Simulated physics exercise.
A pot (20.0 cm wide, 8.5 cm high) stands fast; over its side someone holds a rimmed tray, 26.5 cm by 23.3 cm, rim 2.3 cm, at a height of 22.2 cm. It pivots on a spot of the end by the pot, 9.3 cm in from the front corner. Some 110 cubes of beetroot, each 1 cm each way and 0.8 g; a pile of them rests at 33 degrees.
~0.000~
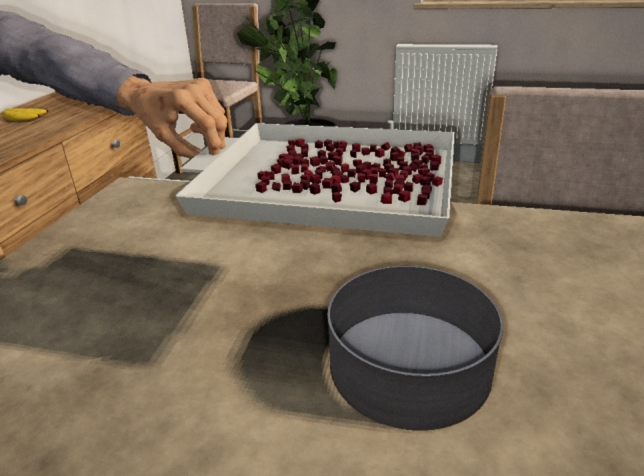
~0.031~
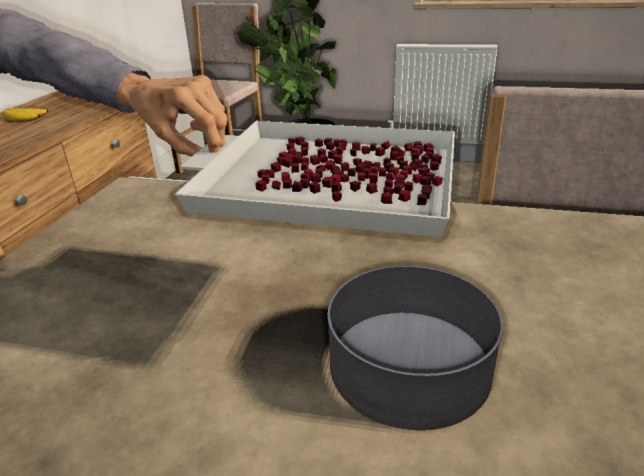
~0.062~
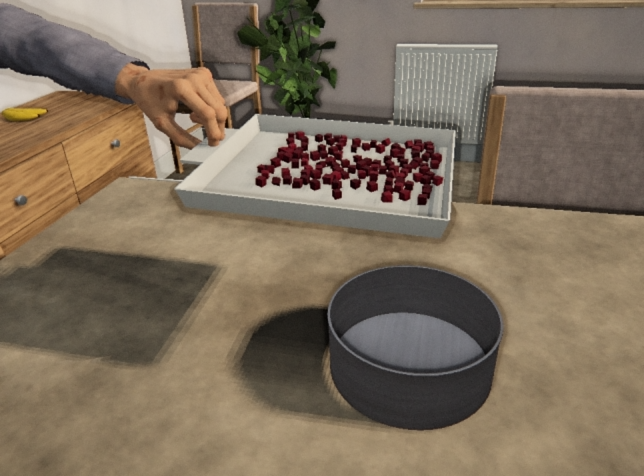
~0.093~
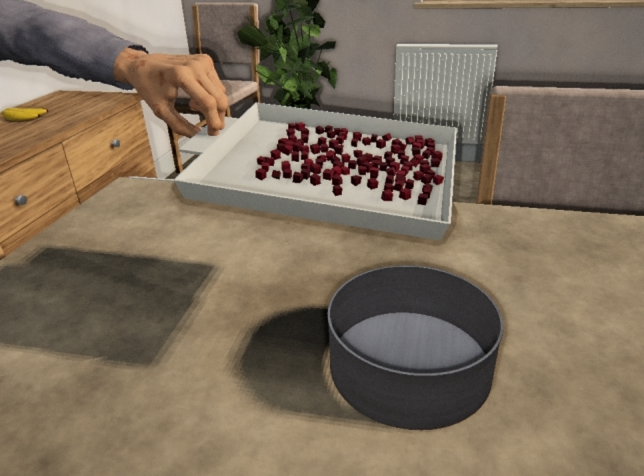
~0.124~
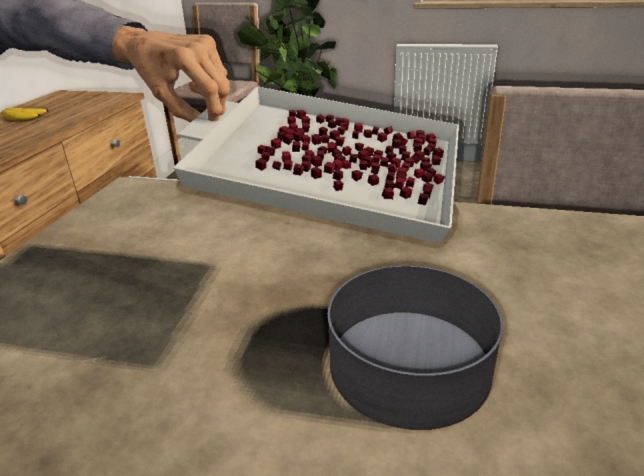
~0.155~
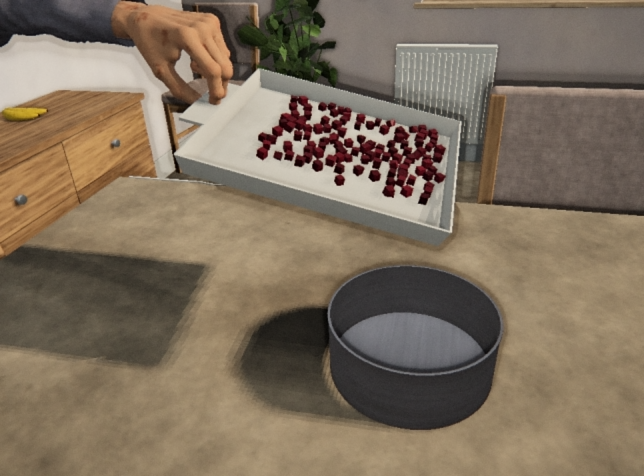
On a tabletop, a hand tilts a tray of dark red cubes beside a pot.
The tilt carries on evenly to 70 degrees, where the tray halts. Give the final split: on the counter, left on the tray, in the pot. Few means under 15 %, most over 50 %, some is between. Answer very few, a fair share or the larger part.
On the counter: A fair share; left on the tray: A fair share; in the pot: A fair share.
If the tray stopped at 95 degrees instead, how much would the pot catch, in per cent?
Then about 70 per cent.
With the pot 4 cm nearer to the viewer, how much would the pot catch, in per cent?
In that case some 50 per cent.
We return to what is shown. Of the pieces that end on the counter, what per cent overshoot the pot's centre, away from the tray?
Roughly 100 per cent.
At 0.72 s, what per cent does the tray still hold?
Some 40 per cent of the load.
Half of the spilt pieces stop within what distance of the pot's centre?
Some 24 cm.
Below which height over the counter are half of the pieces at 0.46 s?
Roughly 28 cm.
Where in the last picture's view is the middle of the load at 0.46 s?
At about (424, 143).
After 0.34 s, tilt 44 degrees; the tray holds 100 %, the pot 0 %.
After 0.46 s, tilt 62 degrees; the tray holds 100 %, the pot 0 %.
After 0.72 s, tilt 70 degrees; the tray holds 40 %, the pot 10 %.
In the end, at 2.1 s, counter 40 %, tray 25 %, pot 40 %.
